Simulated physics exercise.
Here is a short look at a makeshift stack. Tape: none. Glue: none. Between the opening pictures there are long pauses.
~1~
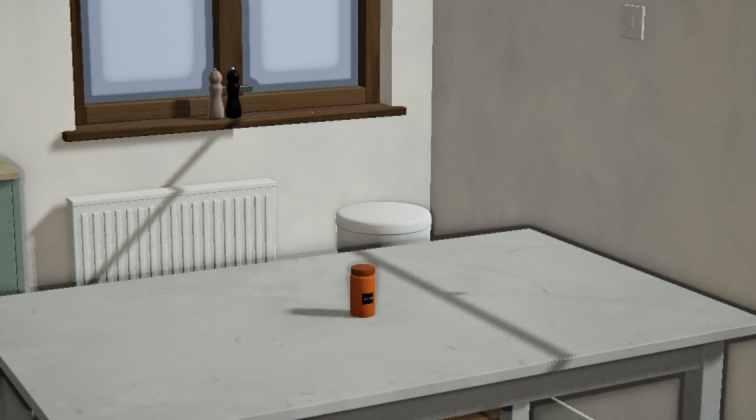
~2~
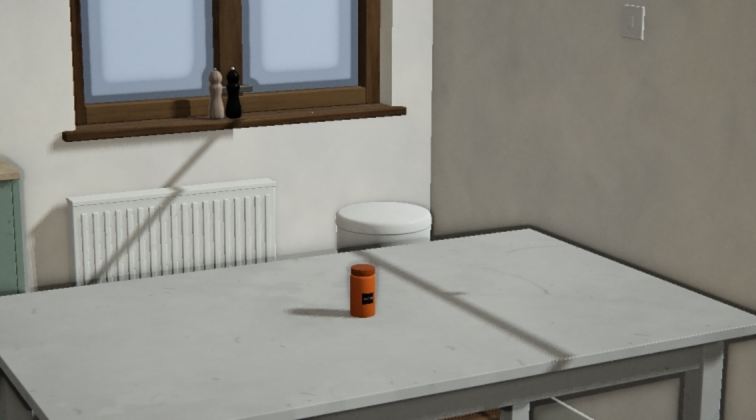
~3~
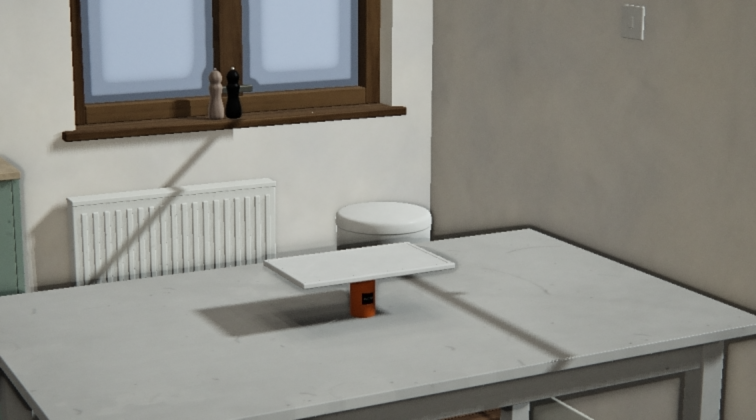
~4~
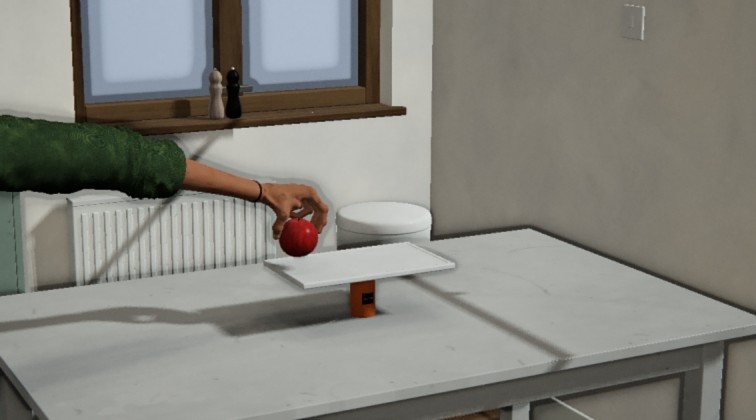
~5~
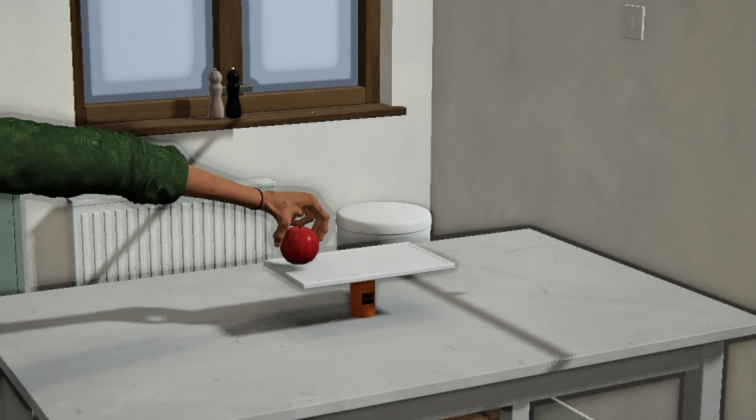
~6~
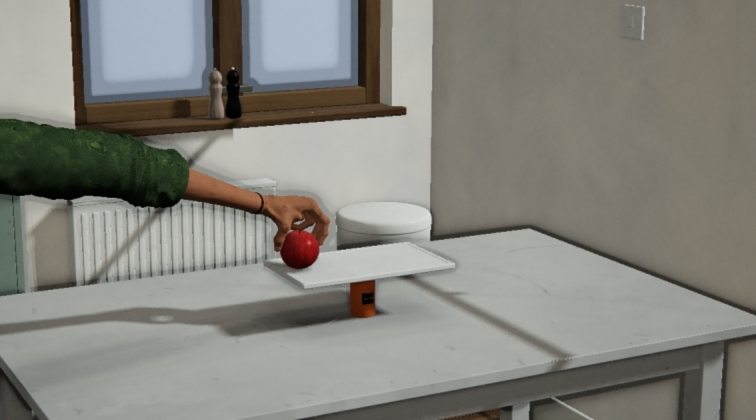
Hand in a green sleeve lowering a red apple onto the left side of a white lid resting atop an orange jar.
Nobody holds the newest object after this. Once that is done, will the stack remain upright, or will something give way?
It is going to go wrong.
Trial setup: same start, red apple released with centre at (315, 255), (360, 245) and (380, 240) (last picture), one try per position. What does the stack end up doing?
Try 1: Topples; try 2: Stands; try 3: Stands.
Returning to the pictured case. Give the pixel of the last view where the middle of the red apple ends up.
Close to pixel (249, 312).
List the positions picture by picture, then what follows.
The last thing is not in view yet, in the first picture.
The last thing is not in view yet, in the second picture.
The last thing is not in view yet; white lid (359, 264), in the third picture.
Still above its spot; red apple (298, 238); white lid (359, 264), in the fourth picture.
Still above its spot; red apple (299, 245); white lid (359, 264), in the fifth picture.
In place under the hand; red apple (300, 250); white lid (359, 264), in the sixth picture.
Then, 0.40 s after the last picture, red apple now fallen; white lid tipped 42° from how it was.
Then, 0.60 s after the last picture, white lid tipped 32° from how it was.
At rest, fallen, red apple; moved from the start, white lid; orange shaker in place. Seen from the same camera at the end, red apple near (250, 312). The stack loses its balance.
